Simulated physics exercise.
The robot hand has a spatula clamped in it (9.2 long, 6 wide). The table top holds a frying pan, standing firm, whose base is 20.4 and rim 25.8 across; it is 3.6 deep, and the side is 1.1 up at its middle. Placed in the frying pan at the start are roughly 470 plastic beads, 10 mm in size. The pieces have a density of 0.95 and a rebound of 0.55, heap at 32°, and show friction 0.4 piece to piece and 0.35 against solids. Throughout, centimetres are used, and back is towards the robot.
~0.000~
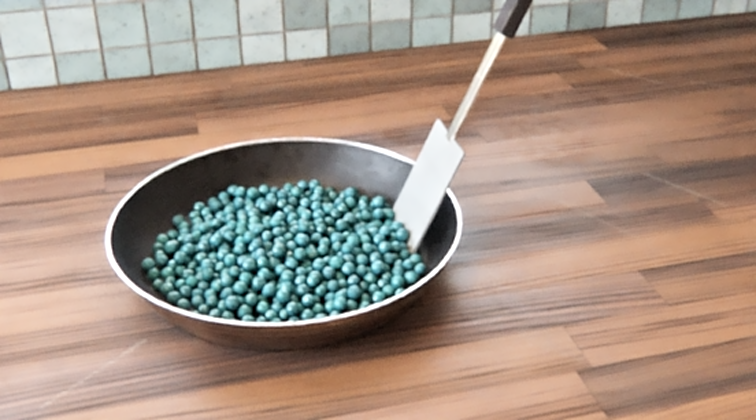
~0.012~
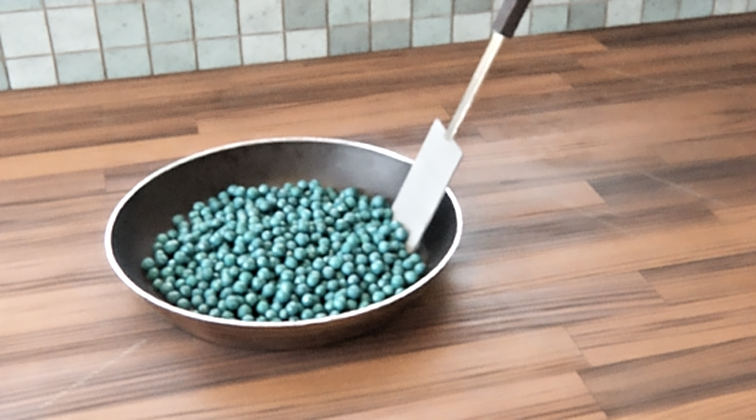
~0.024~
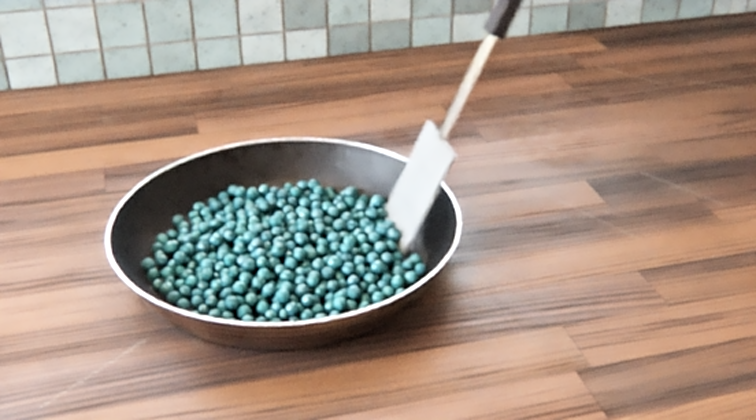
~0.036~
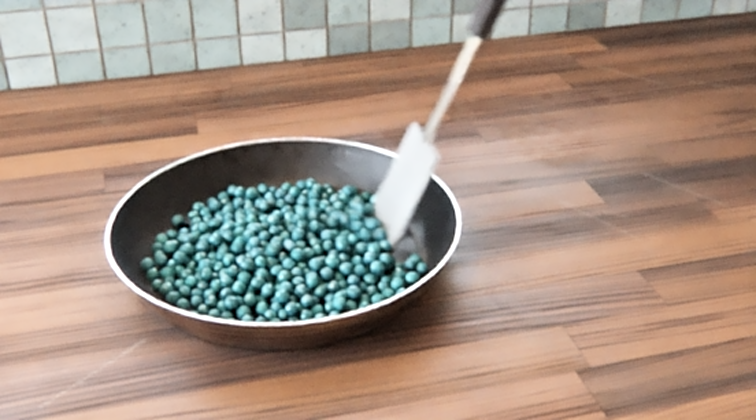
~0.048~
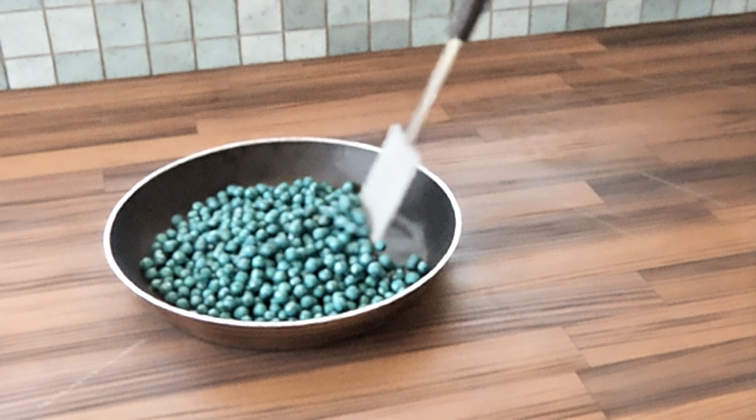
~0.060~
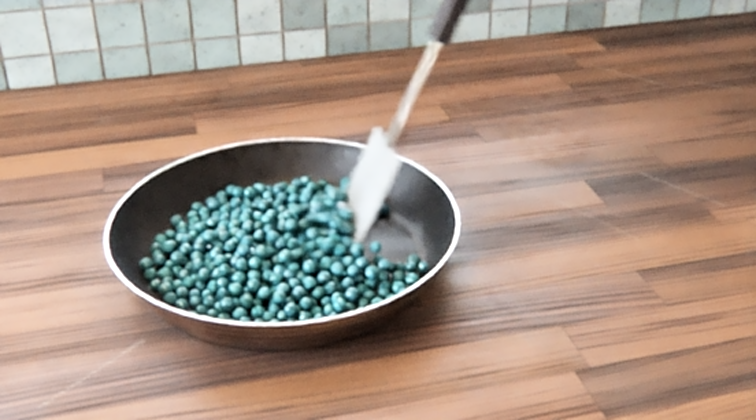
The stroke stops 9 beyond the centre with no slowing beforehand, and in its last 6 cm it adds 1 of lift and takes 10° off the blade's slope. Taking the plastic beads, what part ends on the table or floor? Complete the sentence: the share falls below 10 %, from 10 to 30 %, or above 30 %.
The share falls from 10 to 30 %.
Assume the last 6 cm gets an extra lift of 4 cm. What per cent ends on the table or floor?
15 %.
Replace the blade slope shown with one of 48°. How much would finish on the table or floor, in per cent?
10 %.
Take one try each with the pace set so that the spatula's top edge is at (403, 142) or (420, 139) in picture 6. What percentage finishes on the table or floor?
About 10 and 0 per cent.
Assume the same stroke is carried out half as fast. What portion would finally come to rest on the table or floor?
About 0 per cent.
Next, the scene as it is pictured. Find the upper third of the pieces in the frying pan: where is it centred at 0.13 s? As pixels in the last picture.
The middle lies somewhere about (228, 246).
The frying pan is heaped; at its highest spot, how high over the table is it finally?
Roughly 4.0 centimetres.
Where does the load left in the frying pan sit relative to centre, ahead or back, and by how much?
Roughly 3.5 cm ahead of the centre.
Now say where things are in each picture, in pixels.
The first picture shows the spatula top edge at (451, 135), sloping 65°; upper third of the load around (292, 240), from x 150 to 420, top at y 185; 467 in the frying pan.
The second picture shows the spatula top edge at (450, 136), sloping 65°; upper third of the load around (291, 240), from x 150 to 420, top at y 185.
The third picture shows the spatula top edge at (442, 137), sloping 65°; upper third of the load around (292, 239), from x 150 to 420, top at y 185.
The fourth picture shows the spatula top edge at (426, 139), sloping 65°; upper third of the load around (293, 237), from x 150 to 420, top at y 185.
The fifth picture shows the spatula top edge at (408, 141), sloping 65°; upper third of the load around (297, 235), from x 145 to 425, top at y 185.
The sixth picture shows the spatula top edge at (389, 143), sloping 65°; upper third of the load around (294, 236), from x 145 to 425, top at y 180; 467 in the frying pan.
After 0.10 s, sloping 65°, highest piece 7 above the table; 467 in the frying pan.
After 0.13 s, sloping 63°, highest piece 8 above the table; 467 in the frying pan.
After 0.35 s, sloping 55°, highest piece 12 above the table; 405 in the frying pan, 59 on the table or floor, 3 on the blade or in flight.
After 1.40 s, sloping 55°, highest piece 4 above the table; 405 in the frying pan, 62 on the table or floor.
In the end, 405 in the frying pan, 62 on the table or floor. That is 13 % on the table or floor.
